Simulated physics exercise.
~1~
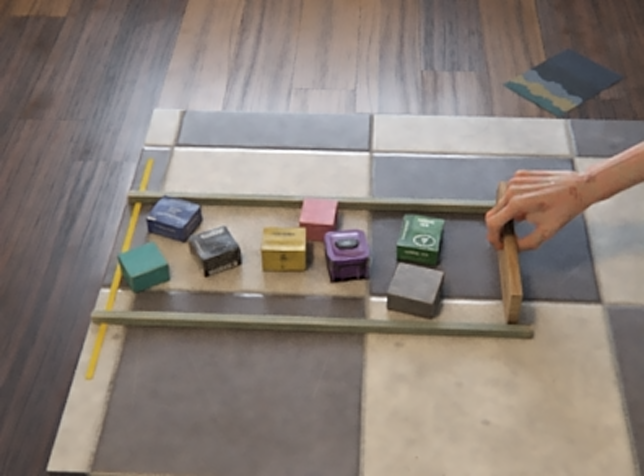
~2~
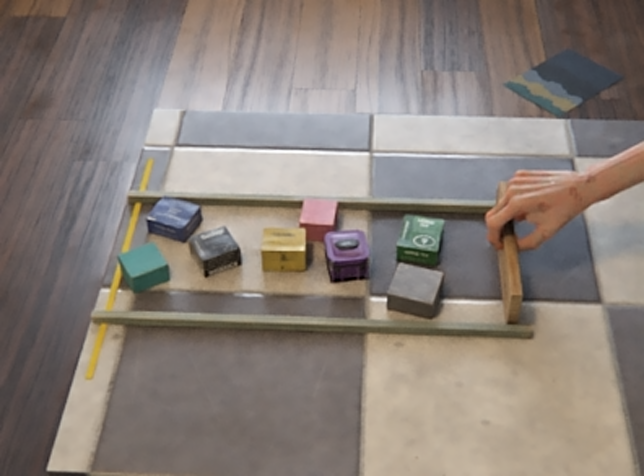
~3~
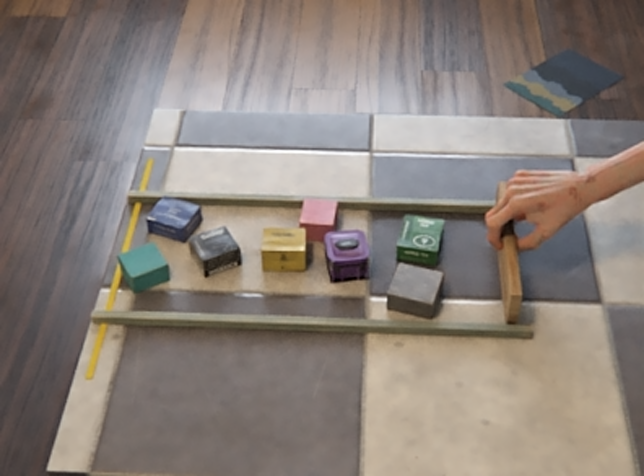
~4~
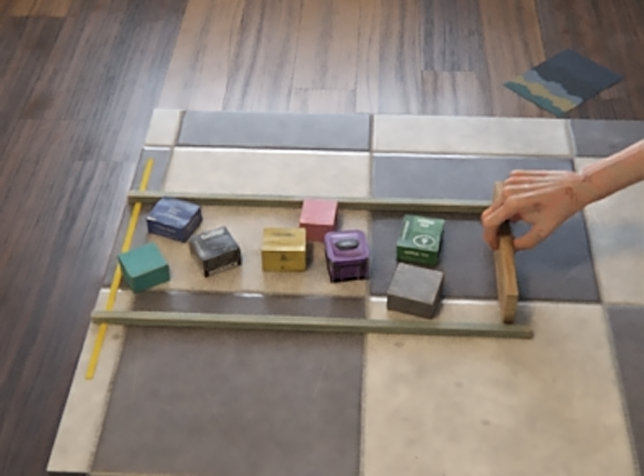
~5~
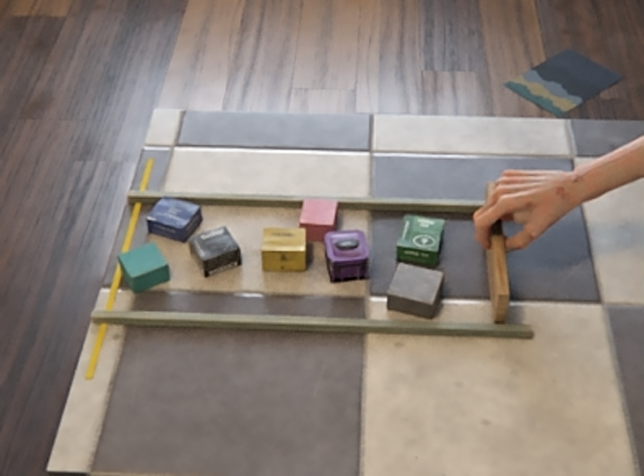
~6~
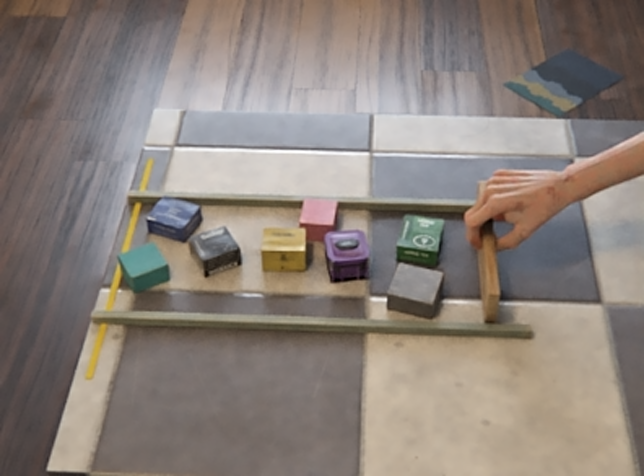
A hand slides a wooden board slightly left along the channel toward several still, colourful blocks.
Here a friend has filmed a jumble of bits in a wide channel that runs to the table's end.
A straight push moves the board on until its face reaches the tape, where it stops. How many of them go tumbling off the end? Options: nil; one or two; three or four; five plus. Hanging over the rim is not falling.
Five plus.
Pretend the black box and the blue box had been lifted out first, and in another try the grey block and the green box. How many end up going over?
Result: 6 in the first case, with 6 in the second.
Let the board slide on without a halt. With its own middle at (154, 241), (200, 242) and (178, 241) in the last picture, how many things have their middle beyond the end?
In order: 6, 3, 4.
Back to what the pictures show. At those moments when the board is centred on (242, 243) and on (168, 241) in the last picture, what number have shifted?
Well, it's 8 at the first one and 8 at the second.
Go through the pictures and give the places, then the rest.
The first picture shows turquoise block (144, 267); blue box (174, 219); black box (215, 251); board (507, 252); tape (123, 257).
The second picture shows blue box (174, 219); green box (420, 240).
The third picture shows black box (215, 251); board (507, 252).
The fourth picture shows turquoise block (144, 268); yellow box (284, 249).
The fifth picture shows blue box (174, 219); grey block (415, 291).
The sixth picture shows turquoise block (144, 268); blue box (174, 219); black box (215, 251); board (486, 251); tape (123, 257).
Early on, none off yet; turquoise block at rest near (143, 268); blue box at rest near (174, 219); black box travelled about its own width near (185, 249).
Finally, the number that fall off is five or more; lost, green box, grey block, purple case, pink block, yellow box, black box, blue box and turquoise block.
